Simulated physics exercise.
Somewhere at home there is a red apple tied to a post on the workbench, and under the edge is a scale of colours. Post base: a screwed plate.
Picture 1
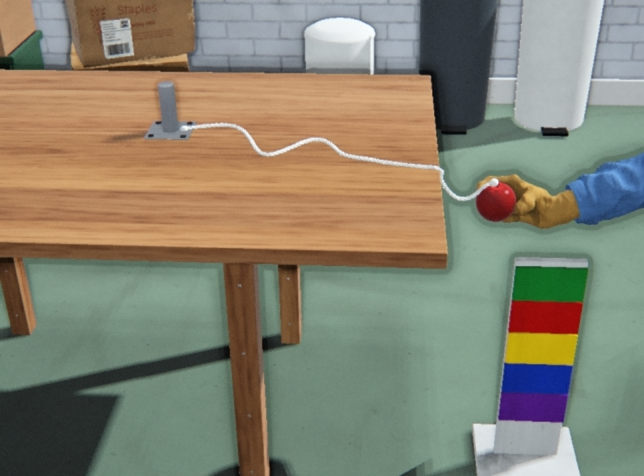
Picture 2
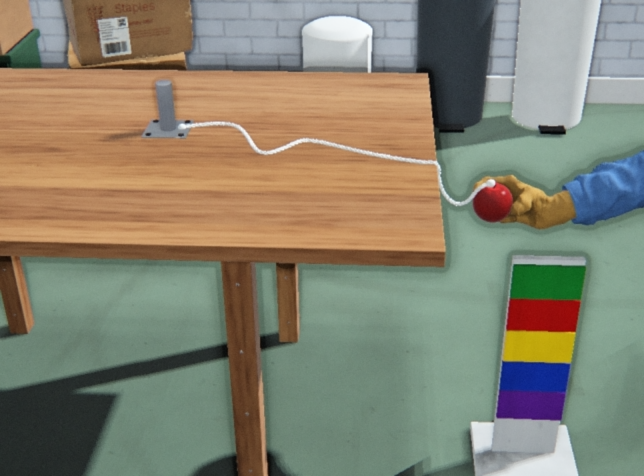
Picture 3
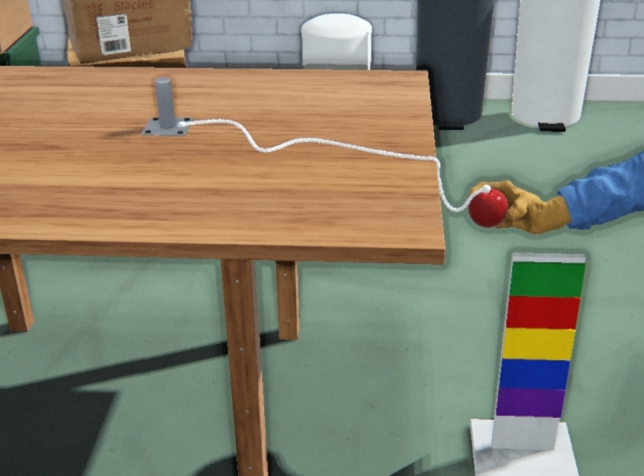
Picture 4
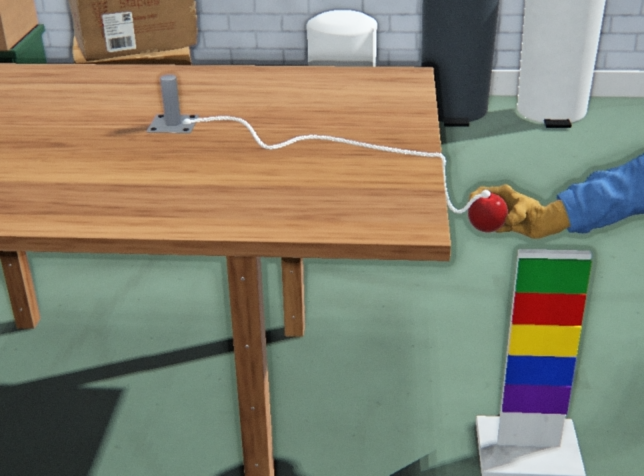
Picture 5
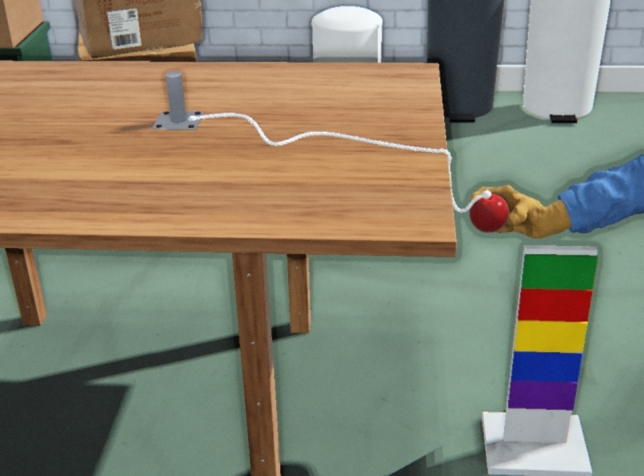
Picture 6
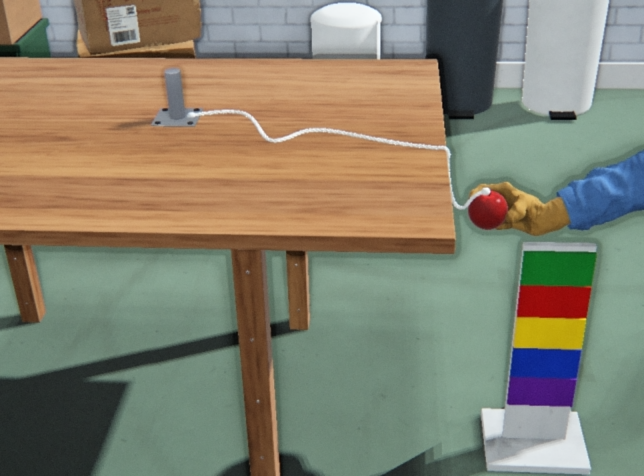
In a room with a wooden workbench, a gloved hand holds a red ball-like object, tied by a white cord to a post, beyond the bench's right edge near a striped colour scale, barely moving as the view shifts slightly.
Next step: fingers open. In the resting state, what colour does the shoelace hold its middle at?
Its middle is held at red.
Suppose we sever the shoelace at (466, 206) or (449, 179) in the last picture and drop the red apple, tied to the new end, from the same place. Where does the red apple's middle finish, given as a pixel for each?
Case by case: Roughly (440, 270), then roughly (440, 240).
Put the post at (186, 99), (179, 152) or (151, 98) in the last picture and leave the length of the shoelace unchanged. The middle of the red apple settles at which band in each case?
The first case gives red, the second yellow and the third green.
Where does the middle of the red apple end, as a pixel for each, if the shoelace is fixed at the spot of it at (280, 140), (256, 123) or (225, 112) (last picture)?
Taking them in turn, I'd expect around (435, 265), (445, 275) and finally (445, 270).
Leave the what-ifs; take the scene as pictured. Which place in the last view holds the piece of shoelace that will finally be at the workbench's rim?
You'll find it close to (391, 142).
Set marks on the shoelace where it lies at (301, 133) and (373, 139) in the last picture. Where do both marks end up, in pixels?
First one: (350, 128); second one: (427, 134).
Early on, apple near (406, 282); level with red.
Midway, apple near (462, 286); level with red.
Finally, apple near (447, 287); level with red. The shoelace holds its middle at red.
